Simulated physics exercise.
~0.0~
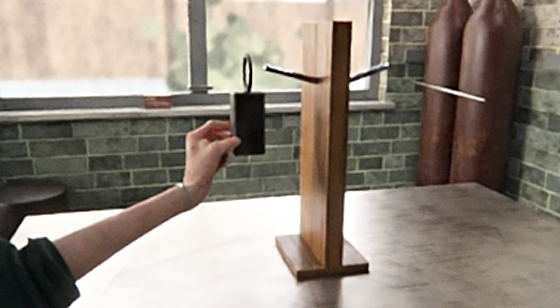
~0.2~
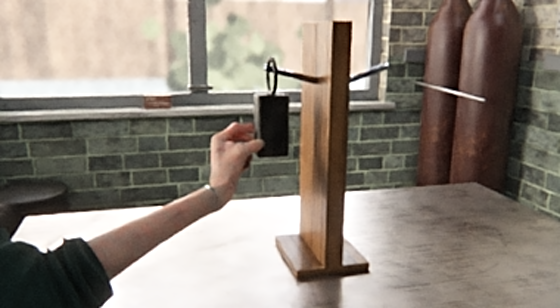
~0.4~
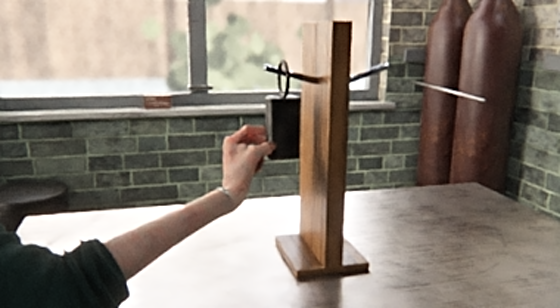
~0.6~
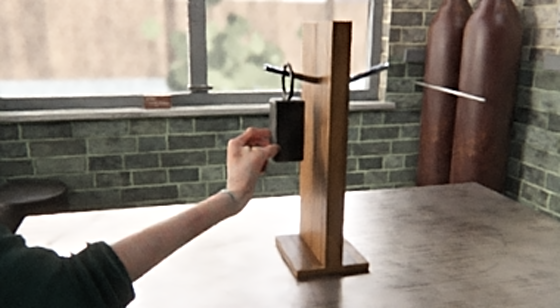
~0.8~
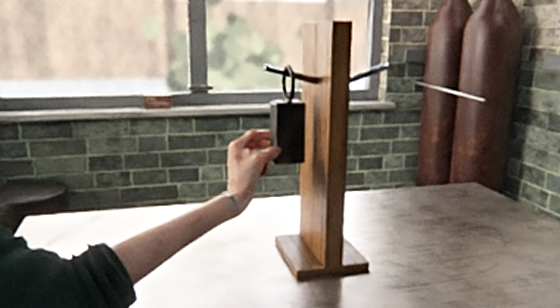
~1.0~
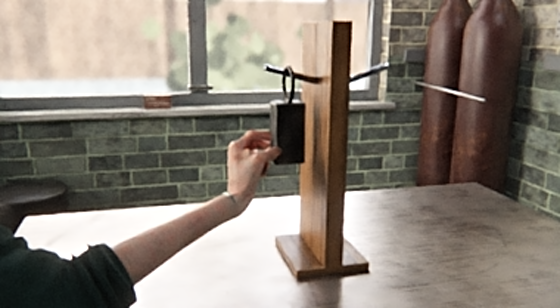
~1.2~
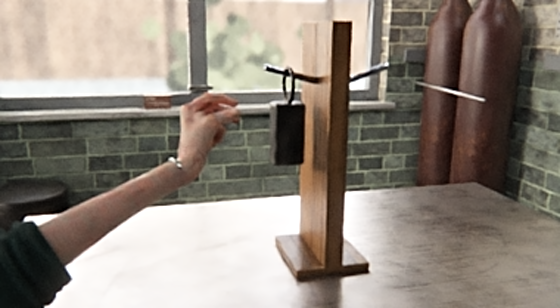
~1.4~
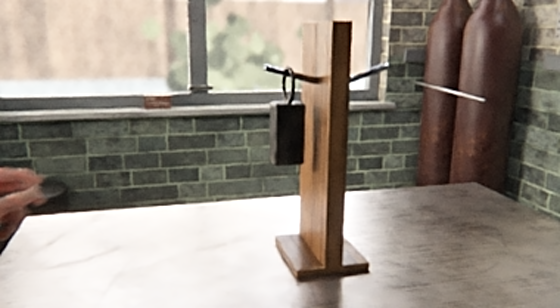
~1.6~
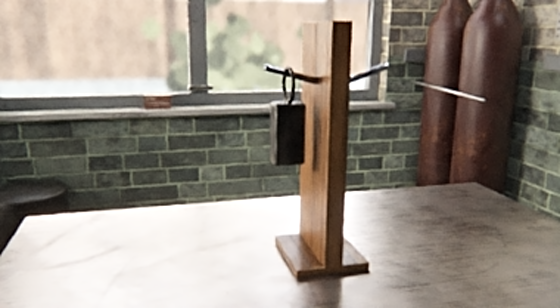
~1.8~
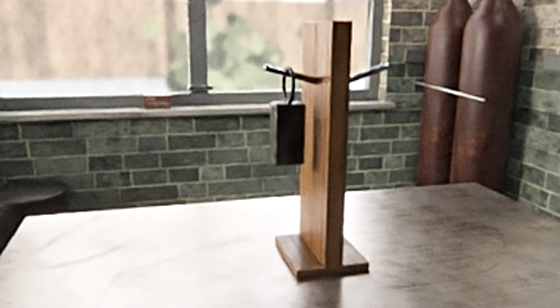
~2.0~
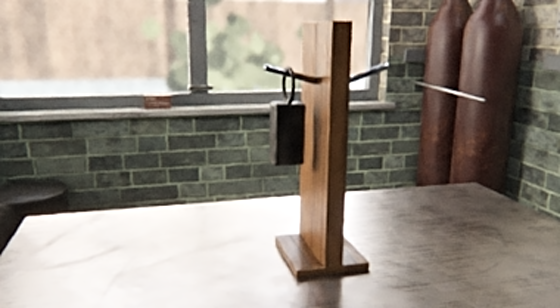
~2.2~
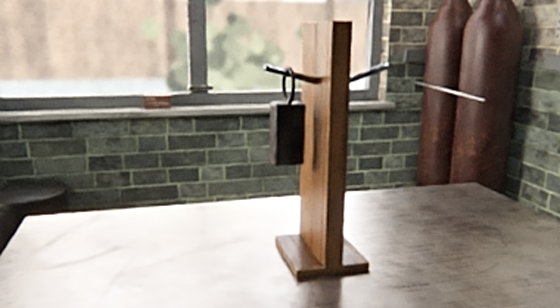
Black pouch being hung by its ring on a wooden stand's peg, the hand letting go and withdrawing left, pouch staying hooked.
